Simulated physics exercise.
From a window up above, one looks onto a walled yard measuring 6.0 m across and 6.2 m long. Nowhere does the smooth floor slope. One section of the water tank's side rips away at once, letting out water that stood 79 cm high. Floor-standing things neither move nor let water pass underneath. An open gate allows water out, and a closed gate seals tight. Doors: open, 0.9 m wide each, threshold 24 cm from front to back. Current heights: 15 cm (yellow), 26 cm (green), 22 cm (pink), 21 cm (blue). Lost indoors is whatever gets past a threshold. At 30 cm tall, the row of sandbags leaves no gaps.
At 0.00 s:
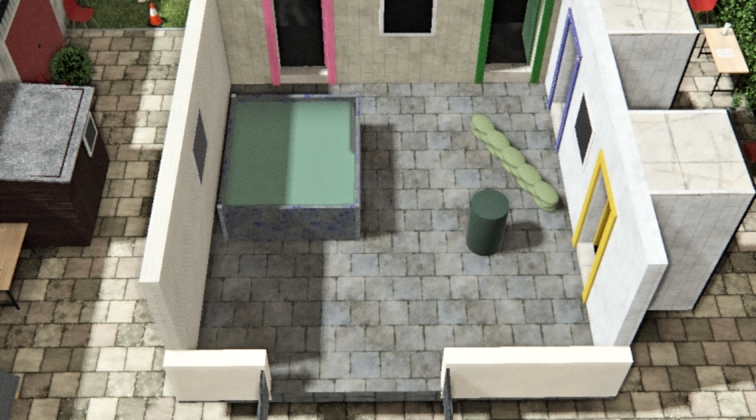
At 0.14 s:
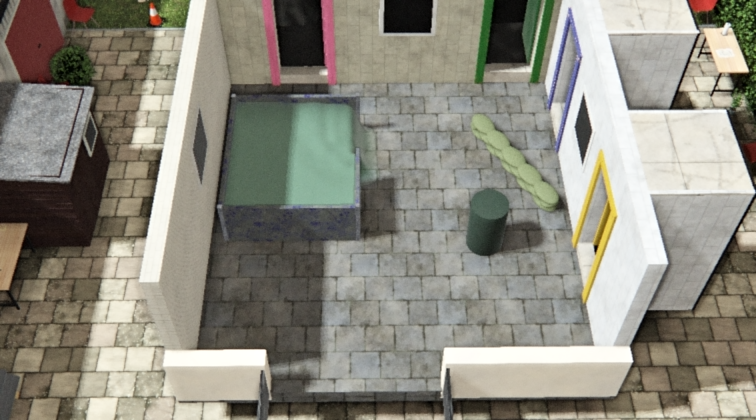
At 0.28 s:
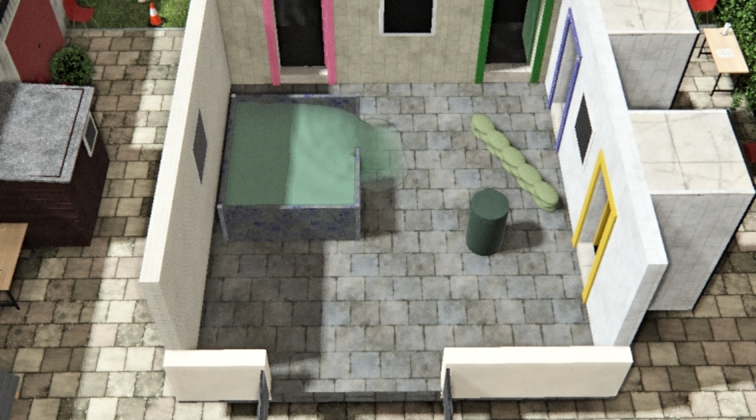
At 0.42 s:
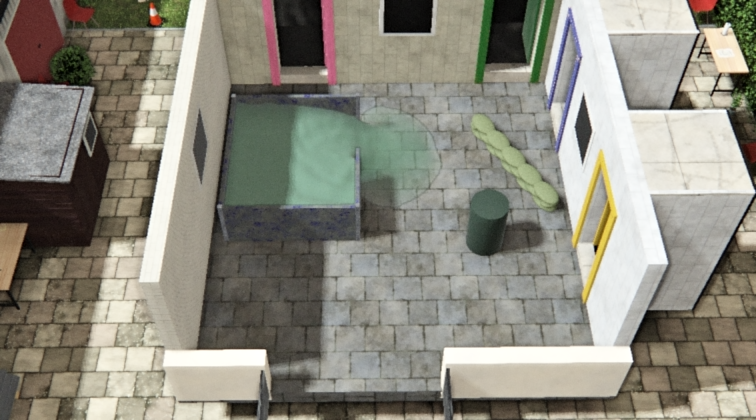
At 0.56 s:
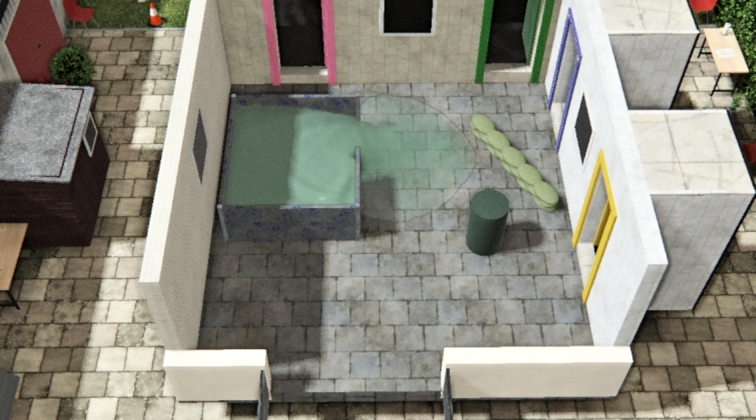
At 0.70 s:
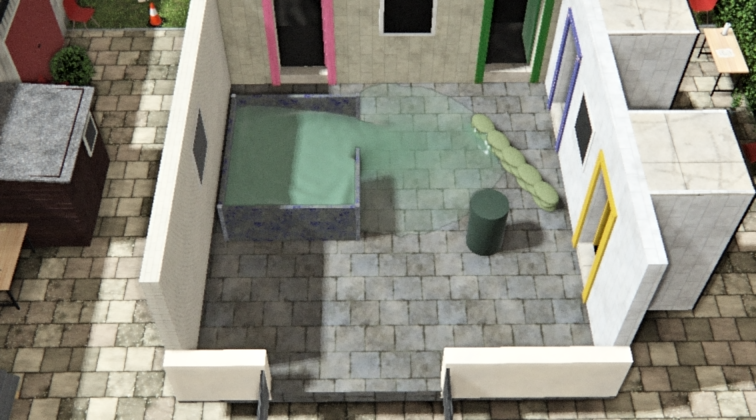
The clip opens on a walled, paved yard seen from above, with still green water filling a tank at the left. Part of the tank's right side gives way, and water pours out through the gap. It fans rightward across the paving in a thin sheet, reaching the upper end of the green sandbag row.
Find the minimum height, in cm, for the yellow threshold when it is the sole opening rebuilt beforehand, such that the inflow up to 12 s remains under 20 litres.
The minimum height is about 19 cm.
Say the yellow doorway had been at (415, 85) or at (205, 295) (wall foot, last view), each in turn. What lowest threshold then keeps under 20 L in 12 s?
First place around 16 cm, second around 13.5 cm.
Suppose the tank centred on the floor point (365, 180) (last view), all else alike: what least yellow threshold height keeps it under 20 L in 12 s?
Then close to 15 cm.
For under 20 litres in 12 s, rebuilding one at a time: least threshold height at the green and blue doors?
You'd want some 30 cm at green and some 20 cm at blue.
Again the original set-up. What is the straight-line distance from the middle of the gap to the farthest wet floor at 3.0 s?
Reach: Approx. 5.6 m.
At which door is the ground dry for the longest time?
That would be the pink door.
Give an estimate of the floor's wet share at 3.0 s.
Wet: Close to 50 %.
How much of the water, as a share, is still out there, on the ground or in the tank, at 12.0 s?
About 88 in every hundred.
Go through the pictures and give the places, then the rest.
In the first picture, still water, 79 cm deep, in the water tank at (293, 152); the yellow door at (593, 234) is dry.
In the second picture, the gap is at (356, 146), the front 0.3 m out at (375, 177); the back of the water tank holds 79 cm.
In the third picture, the gap is at (357, 147), the front 0.8 m out at (402, 174); the back of the water tank holds 79 cm.
In the fourth picture, the gap is at (357, 148), the front 1.4 m out at (436, 166); the back of the water tank holds 79 cm.
In the fifth picture, water pours out at (357, 148) and has run 2.0 m, to (470, 166); about 6 cm deep outside, 76 cm at the back.
In the sixth picture, the gap is at (357, 147), the front 2.5 m out at (501, 168); the back of the water tank holds 67 cm; 2.2 m in a straight line remain to the yellow door at (593, 234).
After 1.4 s water covers 35 % of the floor, deepest (45 cm) near (364, 149); it has not reached the yellow door.
After 3.0 s water covers 50 % of the floor, deepest (50 cm) near (564, 194); 22 cm at the yellow door, 23 litres in over its 15 cm threshold.
After 12.0 s water covers 95 % of the floor, deepest (16 cm) near (231, 86); 10 cm at the yellow door, 49 litres in over its 15 cm threshold.
At the yellow door as built, the water arrived by 1.6 s and peaked near 22 cm at 3.2 s.
With a threshold of 16 cm, 39 litres would have come in within the 12 s; with 22 cm, 5 litres. So under 20 litres takes about 19 cm.
